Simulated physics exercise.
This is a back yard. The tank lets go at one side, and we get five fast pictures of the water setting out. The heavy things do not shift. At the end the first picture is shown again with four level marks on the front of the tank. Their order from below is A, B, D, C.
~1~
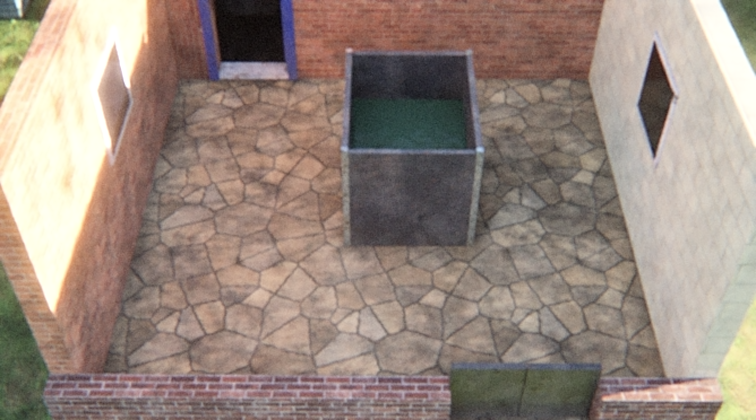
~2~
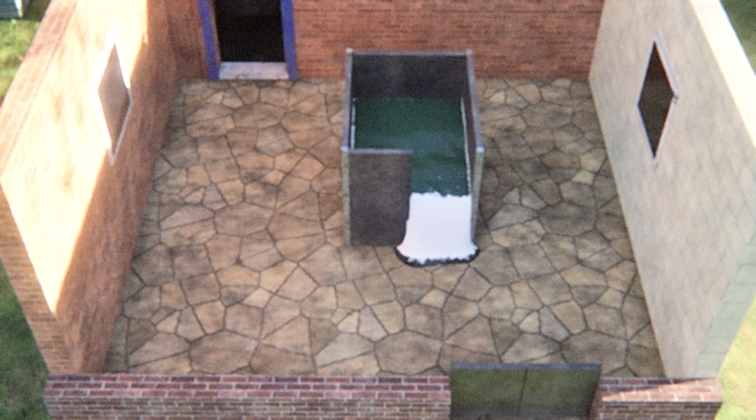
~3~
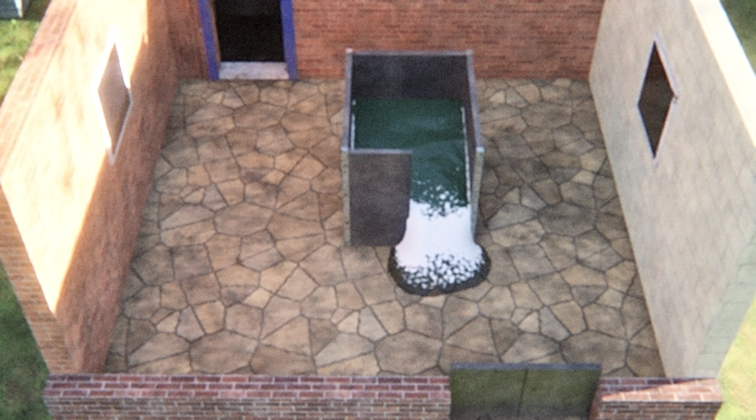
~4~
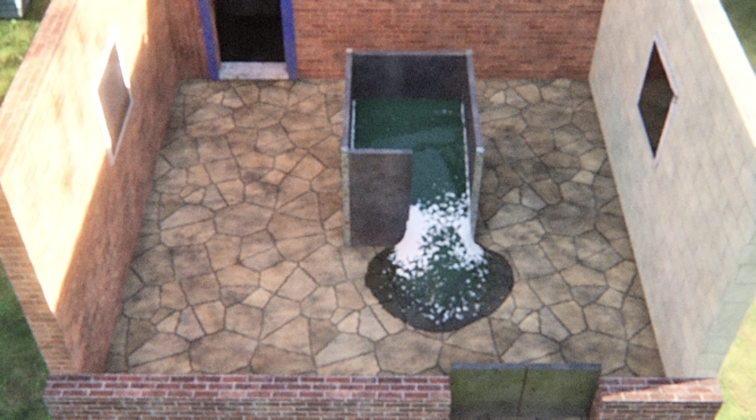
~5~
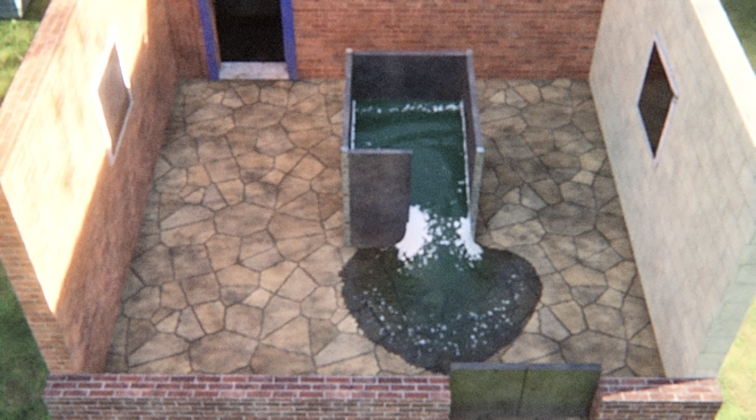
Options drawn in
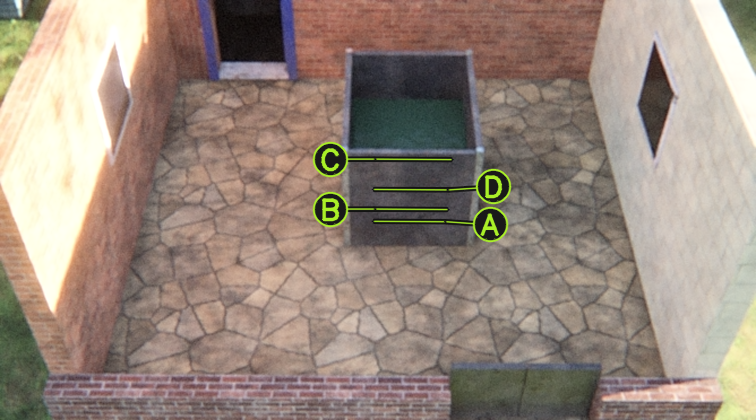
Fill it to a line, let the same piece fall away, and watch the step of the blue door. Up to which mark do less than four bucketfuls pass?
Line D just does it.
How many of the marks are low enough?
Three of the four.
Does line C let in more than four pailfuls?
Yes, that goes wrong.
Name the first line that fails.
Here it is line C.
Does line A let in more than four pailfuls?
No.
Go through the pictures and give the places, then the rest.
The first frame shows water in the tank at rest, its middle at (409, 144); foot of the blue doorway at (254, 79); shut gate at (524, 373).
The second frame shows front seen at (404, 253), 1 % of the ground wet.
The third frame shows front seen at (422, 287), 2 % of the ground wet.
The fourth frame shows front seen at (436, 325), 5 % of the ground wet.
The fifth frame shows front seen at (369, 320), 10 % of the ground wet.
On the marked copy, A at (410, 221); B at (410, 209); C at (412, 159); D at (411, 189); from the bottom up A, B, D, C.
With A, nothing gets over.
With B, nothing gets over.
With C, about 10 bucketfuls get in.
With D, a splash gets over, under a bucket.
